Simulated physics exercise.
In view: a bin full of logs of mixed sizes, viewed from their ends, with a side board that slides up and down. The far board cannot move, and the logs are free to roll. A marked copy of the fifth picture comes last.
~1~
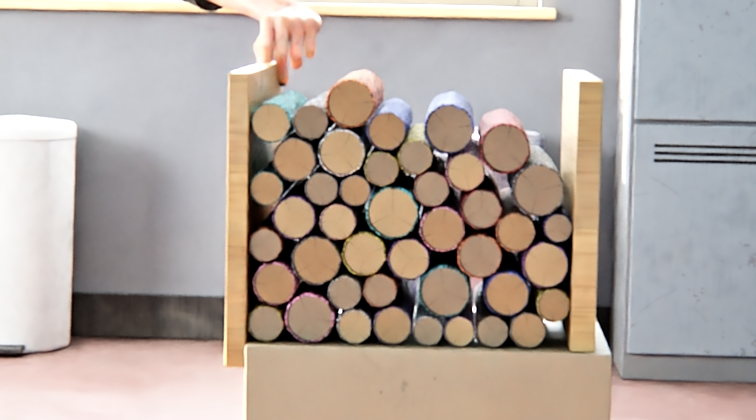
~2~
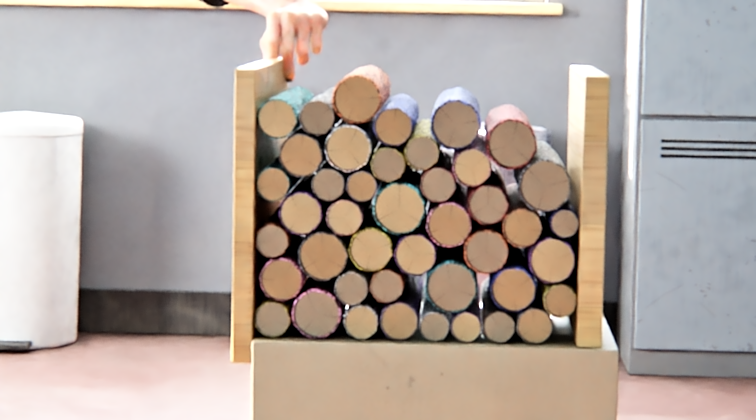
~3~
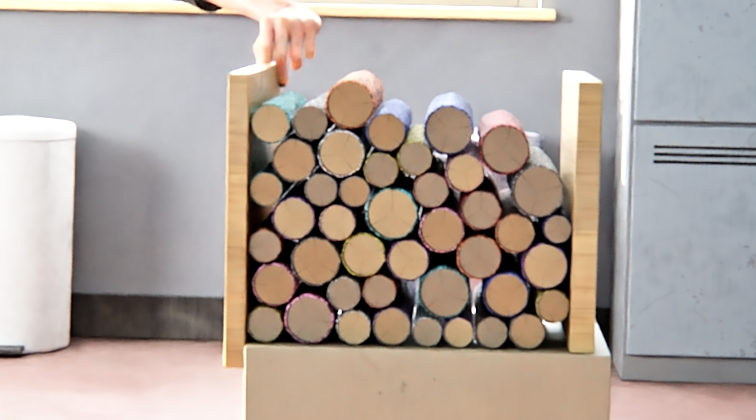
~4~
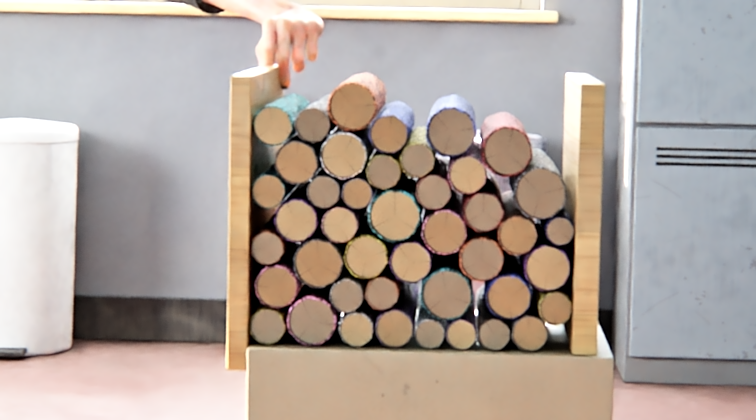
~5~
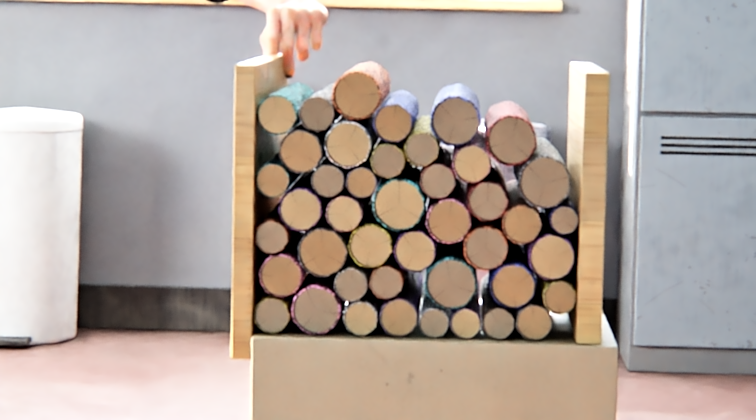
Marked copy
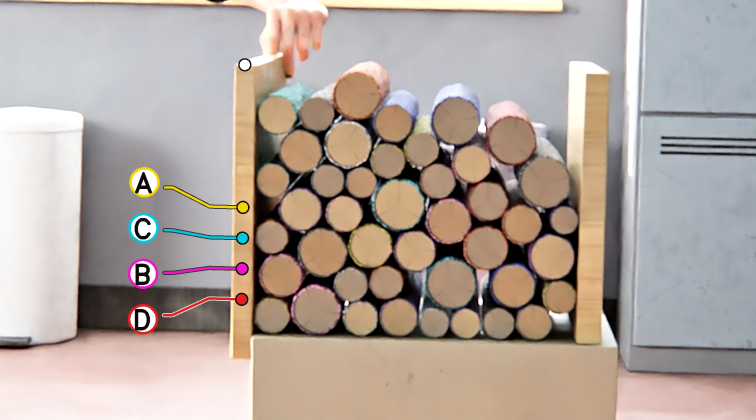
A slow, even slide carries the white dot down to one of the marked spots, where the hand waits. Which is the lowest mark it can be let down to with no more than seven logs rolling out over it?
C is the limit.
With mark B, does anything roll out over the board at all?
At B: Yes.
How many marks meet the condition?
The number is two.
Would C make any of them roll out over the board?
Yes.
On the marked copy, A at (243, 208); B at (242, 269); C at (243, 238); D at (242, 299); the white dot at (245, 65).
With C. Early on, top of the board (255, 142).
Further on, top of the board (254, 228).
At the end, top of the board (254, 237), about four out over the board.
As for the rest, A three out over the board; B eight out over the board; D more than seven out over the board.
